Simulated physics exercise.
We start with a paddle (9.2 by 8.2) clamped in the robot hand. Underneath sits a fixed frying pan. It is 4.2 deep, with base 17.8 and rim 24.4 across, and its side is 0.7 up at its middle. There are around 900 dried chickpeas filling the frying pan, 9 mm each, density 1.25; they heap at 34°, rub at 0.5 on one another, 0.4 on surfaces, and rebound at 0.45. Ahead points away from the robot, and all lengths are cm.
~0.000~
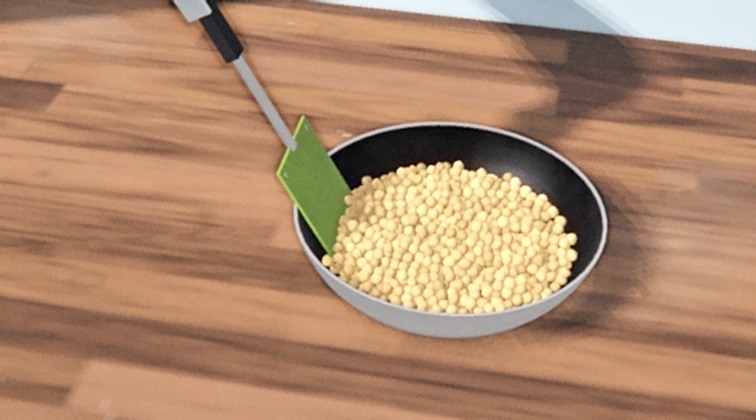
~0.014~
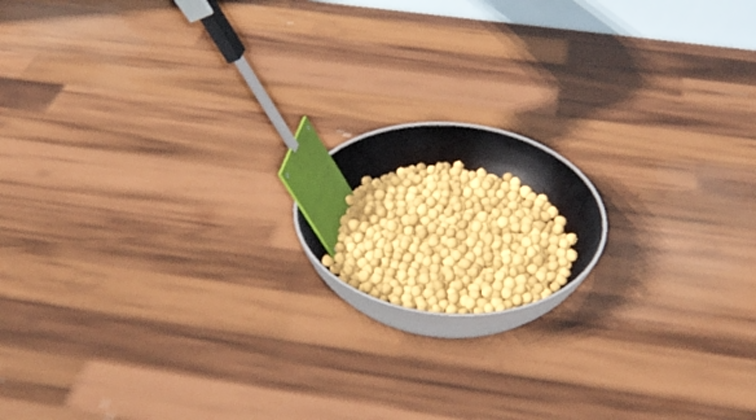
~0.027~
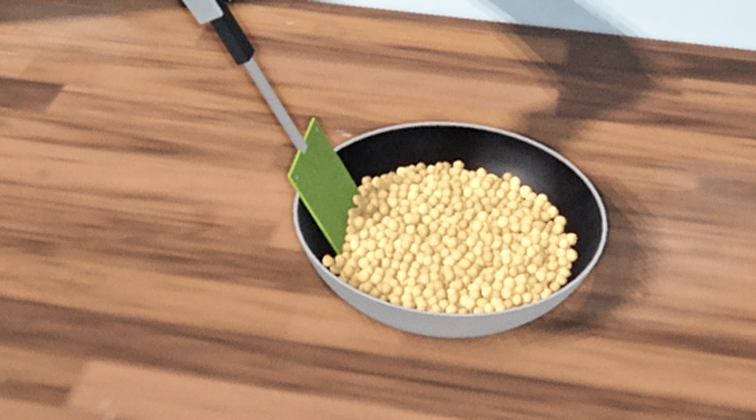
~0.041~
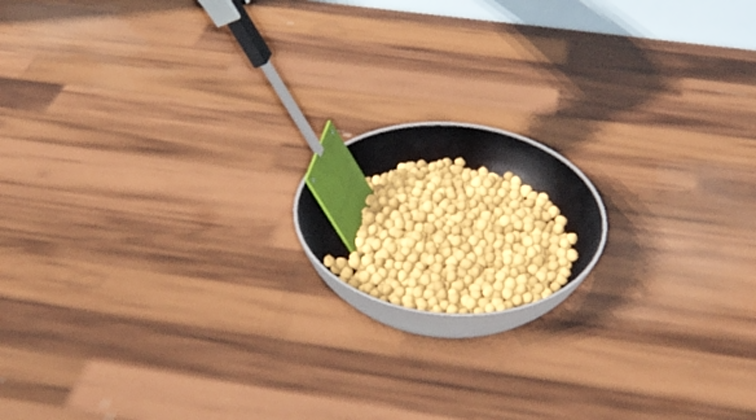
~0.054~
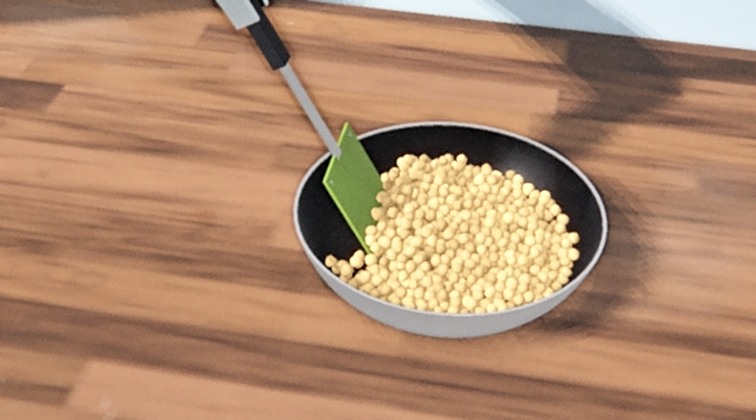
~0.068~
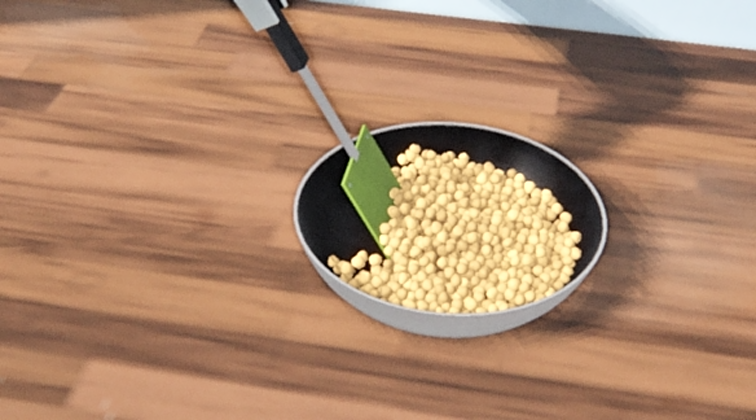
A wooden countertop with streaky brown grain is seen from above at an angle, with a pale blue strip along the upper edge. A dark-lined frying pan with a grey outside holds a heap of pale yellow chickpeas, and a green paddle on a grey and black handle leans inside its left side. The paddle slides slowly rightward, pushing chickpeas aside and baring dark pan behind it.
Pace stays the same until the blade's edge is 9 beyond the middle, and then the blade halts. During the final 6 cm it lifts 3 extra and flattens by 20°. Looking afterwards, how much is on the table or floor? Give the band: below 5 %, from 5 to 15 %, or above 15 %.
Above 15 %.
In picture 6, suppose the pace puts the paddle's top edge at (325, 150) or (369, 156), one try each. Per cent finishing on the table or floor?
That comes to some 10 and some 25 percent, in that order.
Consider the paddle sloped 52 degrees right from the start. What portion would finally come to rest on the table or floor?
It would come to roughly 25 percent.
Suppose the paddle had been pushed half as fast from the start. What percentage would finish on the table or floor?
Approx. 10 per cent.
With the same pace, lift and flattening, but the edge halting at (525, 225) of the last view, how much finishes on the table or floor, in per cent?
Roughly 10 per cent.
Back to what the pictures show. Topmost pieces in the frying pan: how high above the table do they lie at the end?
About 4.5 cm above the table.
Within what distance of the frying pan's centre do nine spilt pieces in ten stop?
Around 45 centimetres from the centre.
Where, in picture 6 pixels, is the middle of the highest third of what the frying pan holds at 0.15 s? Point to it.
I'd say close to (521, 228).
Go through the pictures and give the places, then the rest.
The first picture shows paddle top edge at (291, 144), sloping 61°; upper third of the load around (440, 231), from x 330 to 570, top at y 165; 900 in the frying pan.
The second picture shows paddle top edge at (293, 144), sloping 61°; upper third of the load around (439, 230), from x 330 to 570, top at y 165.
The third picture shows paddle top edge at (302, 146), sloping 61°; upper third of the load around (436, 228), from x 330 to 570, top at y 165.
The fourth picture shows paddle top edge at (318, 149), sloping 61°; upper third of the load around (433, 226), from x 330 to 570, top at y 160.
The fifth picture shows paddle top edge at (336, 151), sloping 61°; upper third of the load around (438, 224), from x 330 to 575, top at y 160.
The sixth picture shows paddle top edge at (354, 154), sloping 61°; upper third of the load around (443, 223), from x 335 to 575, top at y 150; 900 in the frying pan.
By 0.11 s, sloping 61°, highest piece 7 above the table; 900 in the frying pan.
By 0.15 s, sloping 55°, highest piece 7 above the table; 900 in the frying pan.
By 0.37 s, sloping 41°, highest piece 11 above the table; 695 in the frying pan, 187 on the table or floor, 18 on the blade or in flight.
By 1.42 s, sloping 41°, highest piece 5 above the table; 695 in the frying pan, 205 on the table or floor.
Final count, 695 in the frying pan, 205 on the table or floor. That is 23 % on the table or floor.
